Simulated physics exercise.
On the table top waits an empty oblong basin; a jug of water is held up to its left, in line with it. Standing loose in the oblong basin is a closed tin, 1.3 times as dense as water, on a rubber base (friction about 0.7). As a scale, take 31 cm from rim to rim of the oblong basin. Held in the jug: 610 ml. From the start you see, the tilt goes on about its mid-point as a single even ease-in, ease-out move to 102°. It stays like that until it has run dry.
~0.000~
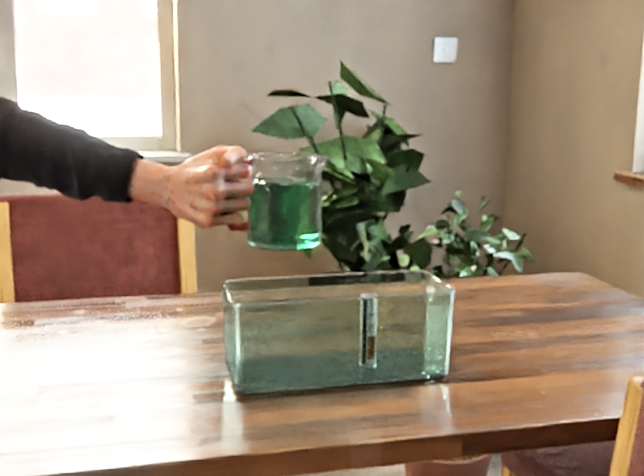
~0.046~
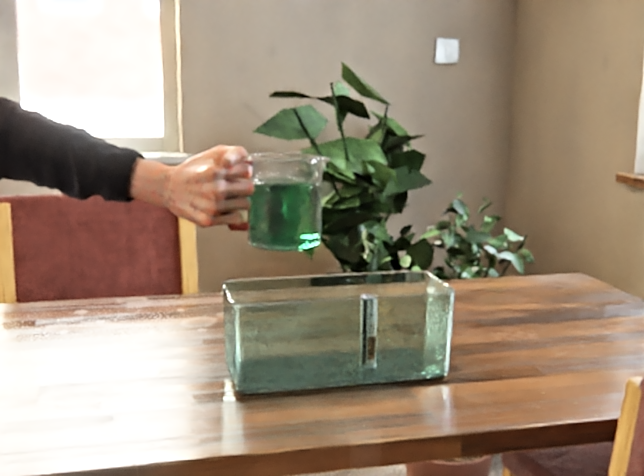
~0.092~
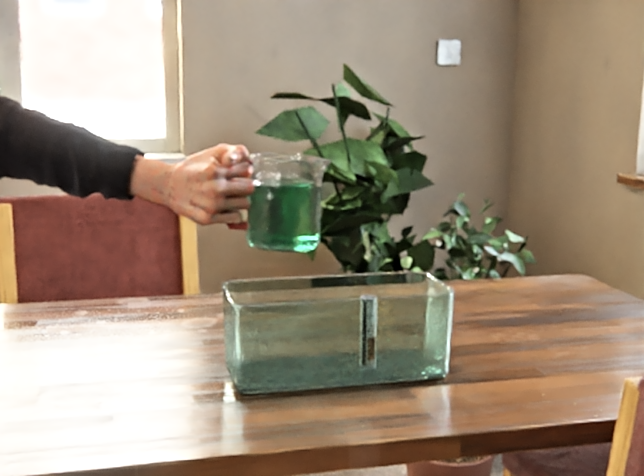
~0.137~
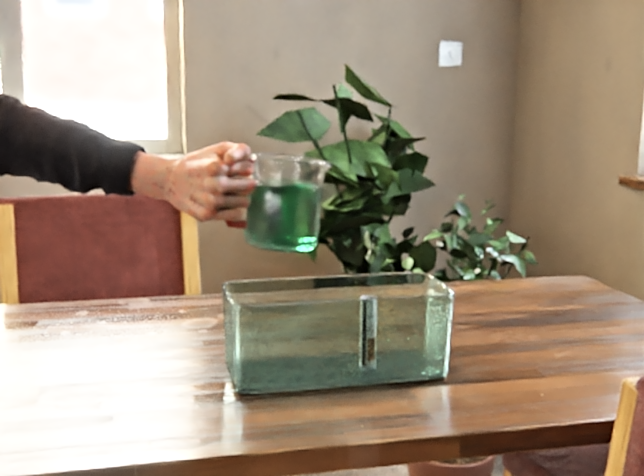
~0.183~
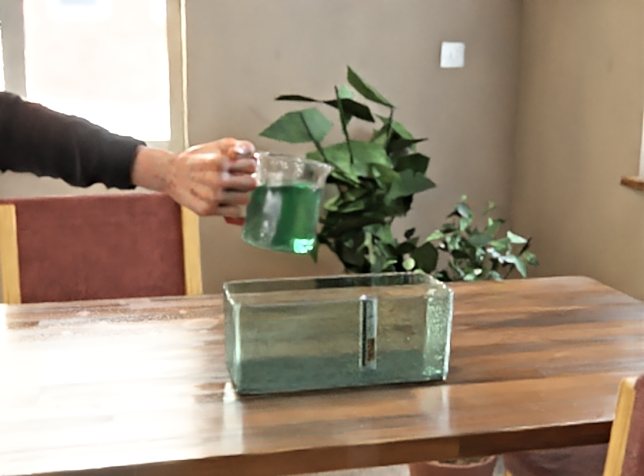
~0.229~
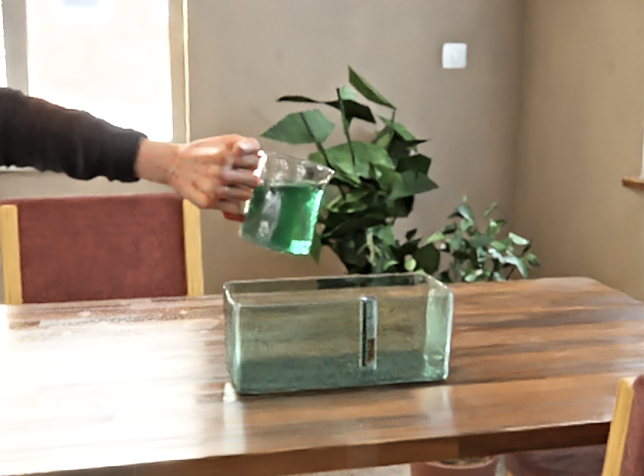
Hand holding a glass jug of green liquid above an empty glass tank on a wooden table, slowly tilting it rightward.
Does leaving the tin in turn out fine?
No, it goes down.
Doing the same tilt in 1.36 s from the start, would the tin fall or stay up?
The tin tumbles.
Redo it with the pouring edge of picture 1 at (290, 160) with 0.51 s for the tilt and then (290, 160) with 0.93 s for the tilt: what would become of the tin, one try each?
Try 1: Still standing; try 2: Still standing.
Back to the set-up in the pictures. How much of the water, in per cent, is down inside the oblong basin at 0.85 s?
Some 42 percent of the total.
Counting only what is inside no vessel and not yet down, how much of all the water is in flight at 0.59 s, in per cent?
12 %.
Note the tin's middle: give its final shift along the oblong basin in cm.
Net tin displacement: Roughly 5.5 cm.
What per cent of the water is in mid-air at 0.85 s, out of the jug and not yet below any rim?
Near 22 percent.
Then, 0.59 s in, the tilt is 72° and 88 per cent is still to pour; the tin stands where it began.
Then, 0.85 s in, the tilt is 100° and 36 per cent is still to pour; the tin stands where it began.
Then, 1.13 s in, the tilt is 102° and 7 per cent is still to pour; the tin leans 21°.
Then, 1.43 s in, the tilt is 102° and 1 per cent is still to pour; the tin lies on its side.
Finally, the tin lies on its side.
